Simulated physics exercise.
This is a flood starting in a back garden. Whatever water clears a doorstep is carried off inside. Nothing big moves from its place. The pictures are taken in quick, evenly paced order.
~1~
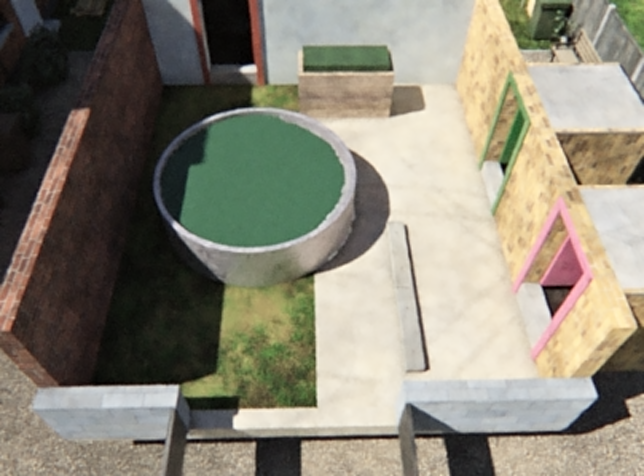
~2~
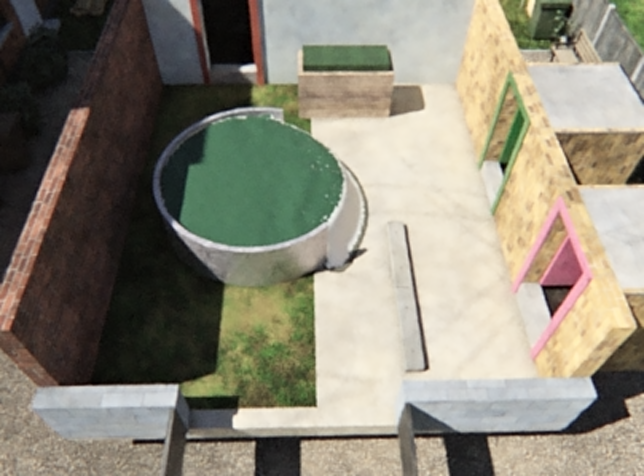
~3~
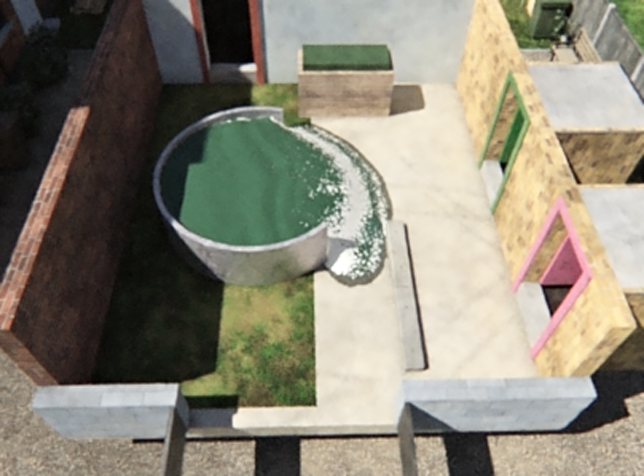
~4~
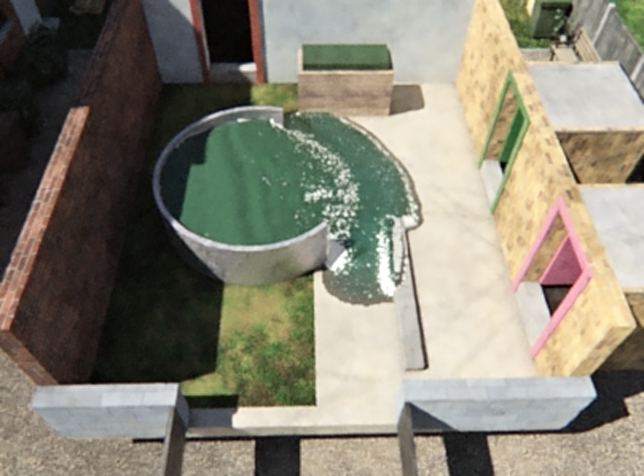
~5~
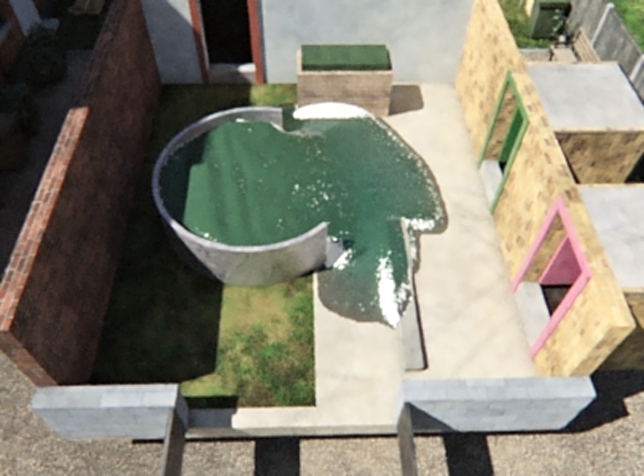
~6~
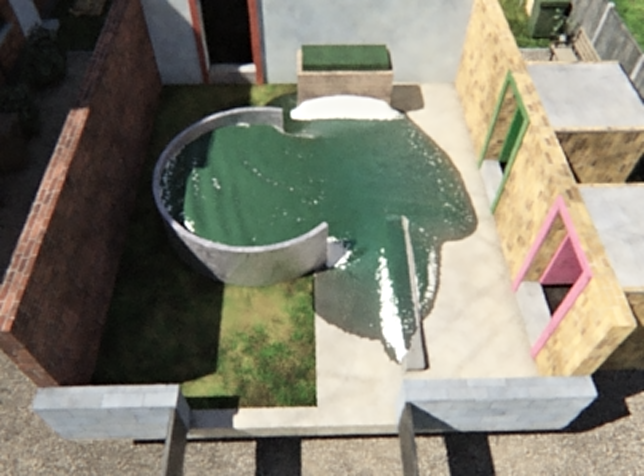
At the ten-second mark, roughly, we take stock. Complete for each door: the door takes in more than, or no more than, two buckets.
Completed: The green door takes in more than two buckets; the pink door takes in no more than two buckets; the red door takes in no more than two buckets.
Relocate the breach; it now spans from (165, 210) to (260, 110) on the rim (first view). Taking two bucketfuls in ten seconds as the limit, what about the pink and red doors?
The pink door stays within the limit, the red door overflows the limit.
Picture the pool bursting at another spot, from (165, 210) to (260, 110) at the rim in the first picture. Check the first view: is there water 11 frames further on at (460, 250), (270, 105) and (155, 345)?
Point by point: Unwetted; soaked; soaked.
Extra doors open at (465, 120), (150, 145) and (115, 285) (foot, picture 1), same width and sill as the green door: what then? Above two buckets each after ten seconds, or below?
Lab note, doors in listed order: Over the limit, under the limit, under the limit.
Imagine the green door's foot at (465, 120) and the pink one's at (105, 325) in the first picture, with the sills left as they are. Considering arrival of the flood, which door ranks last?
The one to pick is the pink one.
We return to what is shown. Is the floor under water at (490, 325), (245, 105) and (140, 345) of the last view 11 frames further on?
Same order as asked: Drenched; drenched; dry as before.
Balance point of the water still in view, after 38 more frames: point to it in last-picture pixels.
The spot I would choose is (342, 211).
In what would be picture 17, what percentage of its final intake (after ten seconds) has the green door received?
Near 50 in a hundred.
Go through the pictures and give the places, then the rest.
In the first picture, still water in the round pool at (256, 176).
In the second picture, the front is at (330, 266), out from the gap at (344, 181).
In the third picture, water pours out at (344, 182) and has run to (368, 279).
In the fourth picture, water pours out at (344, 183) and has run to (390, 296).
In the fifth picture, water pours out at (343, 184) and has run to (393, 322).
In the sixth picture, the front is at (398, 355), out from the gap at (344, 184).
A moment on, water covers 55 % of the floor; the green door under two buckets in, the pink door wet at the sill, nothing in, the red door not reached.
Next, water covers 65 % of the floor; the green door far over two buckets in, the pink door wet at the sill, nothing in, the red door wet at the sill, nothing in.
Then, water covers 70 % of the floor; the green door far over two buckets in, the pink door wet at the sill, nothing in, the red door wet at the sill, nothing in.
Later, water covers 90 % of the floor; the green door far over two buckets in, the pink door wet at the sill, nothing in, the red door wet at the sill, nothing in.
In the end, water covers 95 % of the floor; the green door far over two buckets in, the pink door wet at the sill, nothing in, the red door wet at the sill, nothing in.
